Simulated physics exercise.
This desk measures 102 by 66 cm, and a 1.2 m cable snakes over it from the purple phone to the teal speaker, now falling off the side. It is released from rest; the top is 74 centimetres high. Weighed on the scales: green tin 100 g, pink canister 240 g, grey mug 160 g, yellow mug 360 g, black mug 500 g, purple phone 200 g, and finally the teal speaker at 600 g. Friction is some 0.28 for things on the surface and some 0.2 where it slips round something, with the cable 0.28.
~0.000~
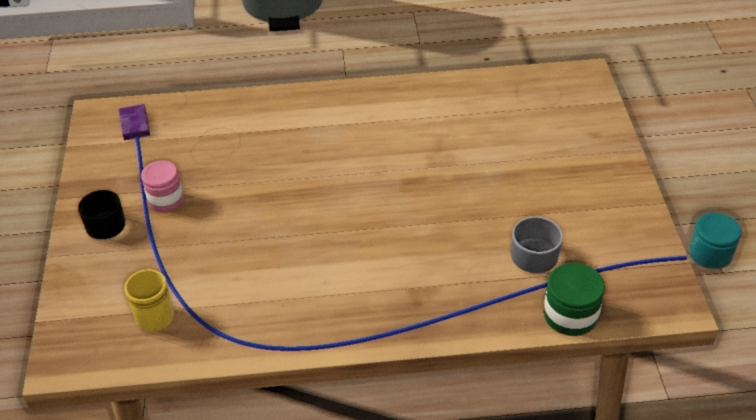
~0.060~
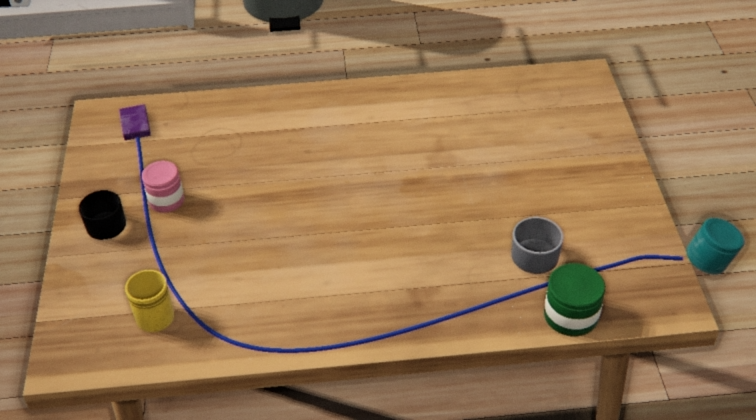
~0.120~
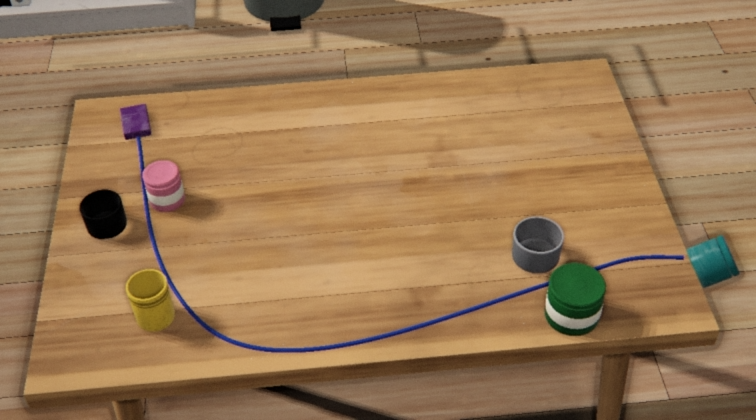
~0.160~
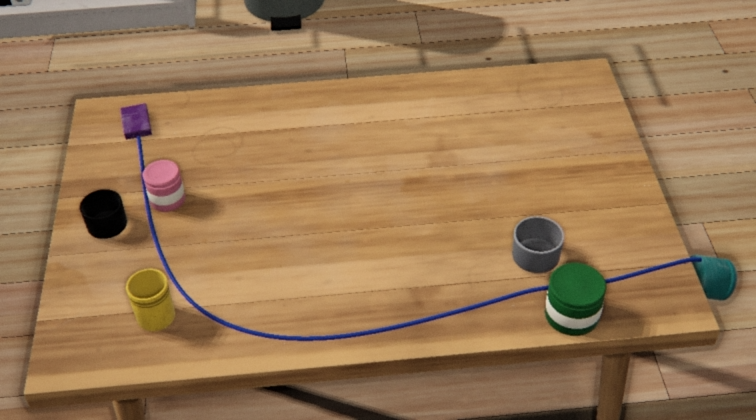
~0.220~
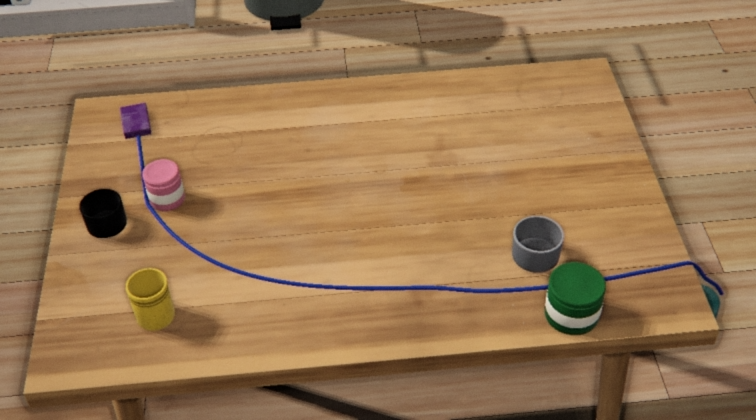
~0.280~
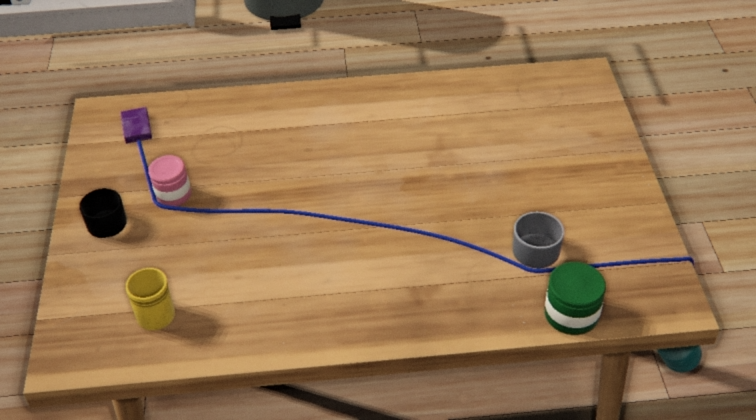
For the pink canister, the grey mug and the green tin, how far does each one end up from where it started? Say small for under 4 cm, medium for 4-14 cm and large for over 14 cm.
In order: The pink canister is large, the grey mug is large, the green tin is large.
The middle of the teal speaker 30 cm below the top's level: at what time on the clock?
Close to 0.34 s.
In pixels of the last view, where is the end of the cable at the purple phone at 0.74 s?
Pixel estimate: (494, 342).
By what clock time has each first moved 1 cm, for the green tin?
The green tin gets there close to 0.80 s.
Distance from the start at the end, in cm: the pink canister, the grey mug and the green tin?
About: Pink canister 30 cm, grey mug 15 cm, green tin off the top.
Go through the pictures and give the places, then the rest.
Pink canister (159, 172); grey mug (538, 234); green tin (577, 283); cable runs through (618, 266) (467, 311) (302, 349), in the first picture.
Teal speaker (720, 233); cable runs through (615, 265) (301, 351), in the second picture.
Teal speaker (713, 262); cable runs through (614, 263) (301, 350), in the third picture.
Teal speaker (709, 278); cable runs through (638, 273) (316, 339), in the fourth picture.
Teal speaker (697, 310); cable runs through (695, 266) (375, 288), in the fifth picture.
Pink canister (167, 167); grey mug (539, 229); green tin (578, 282); cable runs through (426, 233) (284, 212), in the sixth picture.
By 0.5 s, the cable's tail end at (250, 217); pink canister 23 cm off its start, grey mug 14 cm off its start, purple phone 32 cm off its start.
By 0.7 s, the cable's tail end at (494, 342); pink canister 30 cm off its start, grey mug 17 cm off its start, purple phone 76 cm off its start.
By 1.0 s, the cable has left the top; pink canister 30 cm off its start at (305, 90), green tin 17 cm off its start at (695, 275), grey mug 17 cm off its start at (557, 160).
By 1.2 s, the cable has left the top; green tin over the edge, pink canister 30 cm off its start, grey mug 17 cm off its start.
By 2.4 s, the cable has left the top; green tin over the edge, pink canister 30 cm off its start at (305, 91), grey mug 17 cm off its start at (557, 160), purple phone over the edge.
